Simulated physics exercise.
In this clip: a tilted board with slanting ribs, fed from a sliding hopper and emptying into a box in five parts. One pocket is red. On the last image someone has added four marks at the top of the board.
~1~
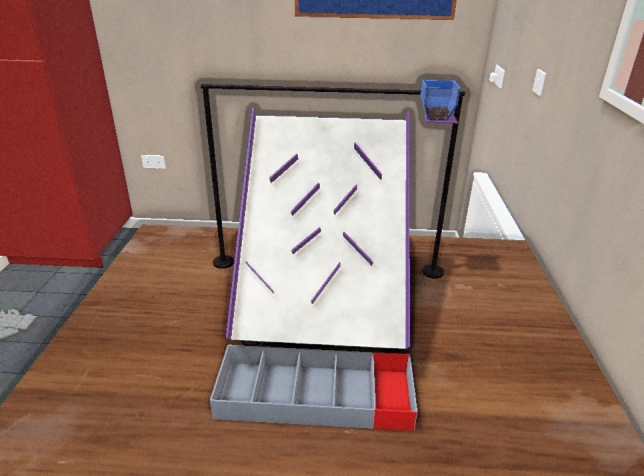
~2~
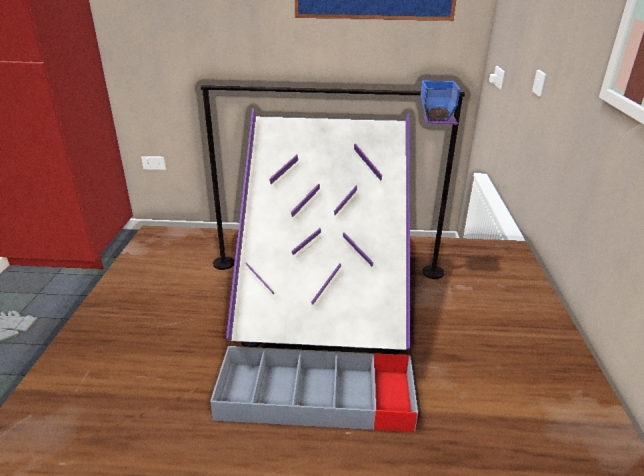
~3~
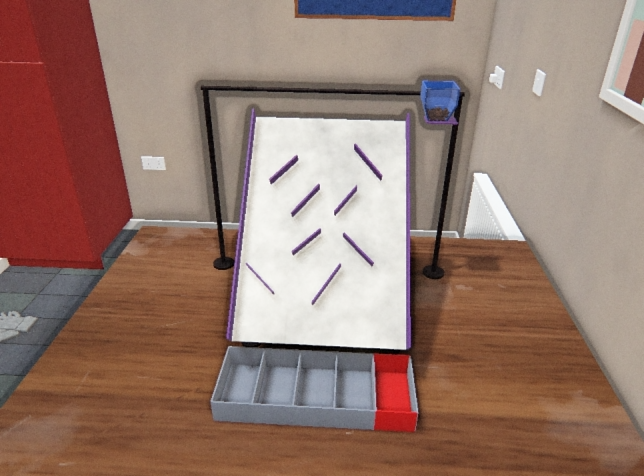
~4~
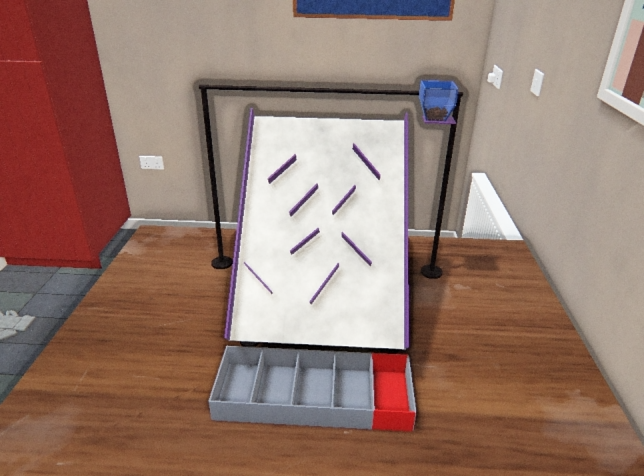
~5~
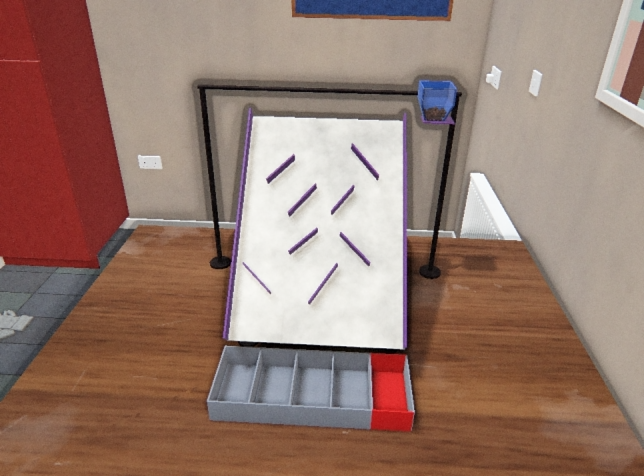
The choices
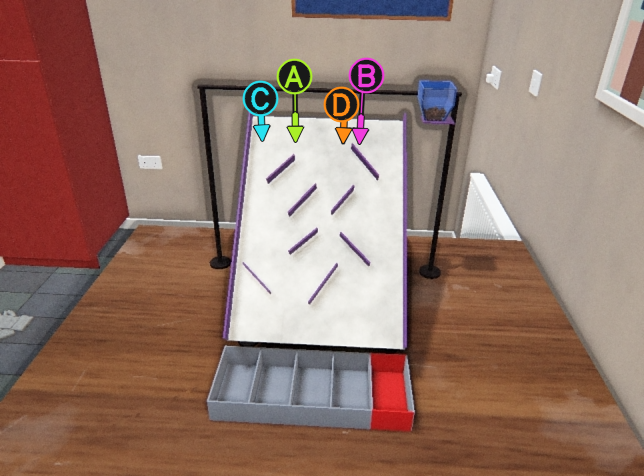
The clip opens on a tilted white board with slanting purple ribs, standing on a wooden surface beneath a black frame, with a blue hopper at the upper right. Below sits a grey box whose rightmost pocket is red. Nothing visibly moves apart from a very slight shift of the view.
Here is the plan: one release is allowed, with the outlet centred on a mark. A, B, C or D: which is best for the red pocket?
B beats the others.
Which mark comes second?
Here it is mark D.
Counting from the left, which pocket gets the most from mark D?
It is the second one.
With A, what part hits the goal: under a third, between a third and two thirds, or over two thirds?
Mark A gives under a third.
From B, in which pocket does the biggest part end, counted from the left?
It is the fifth one.
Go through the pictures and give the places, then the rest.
Hopper (437, 112), allspice berries, door shut, in the first frame.
Ribs (269, 179) to (297, 155), (355, 144) to (382, 176), (291, 213) to (319, 184), in the second frame.
Ribs (334, 211) to (357, 185), (292, 252) to (321, 228), (344, 232) to (373, 263), in the third frame.
Ribs (244, 262) to (271, 291), (310, 302) to (339, 263), in the fourth frame.
Red pocket (392, 419), number 5 of 5 from the left, in the fifth frame.
On the marked copy, mark A meets the board at (295, 136); mark B meets the board at (359, 138); mark C meets the board at (262, 135); mark D meets the board at (343, 137).
For mark A, just a few in the red pocket, almost all in other pockets.
For mark B, the larger part in the red pocket, roughly a quarter in other pockets, just a few outside the box.
For mark C, not one piece in the red pocket, almost all in other pockets.
For mark D, about a tenth in the red pocket, the larger part in other pockets.
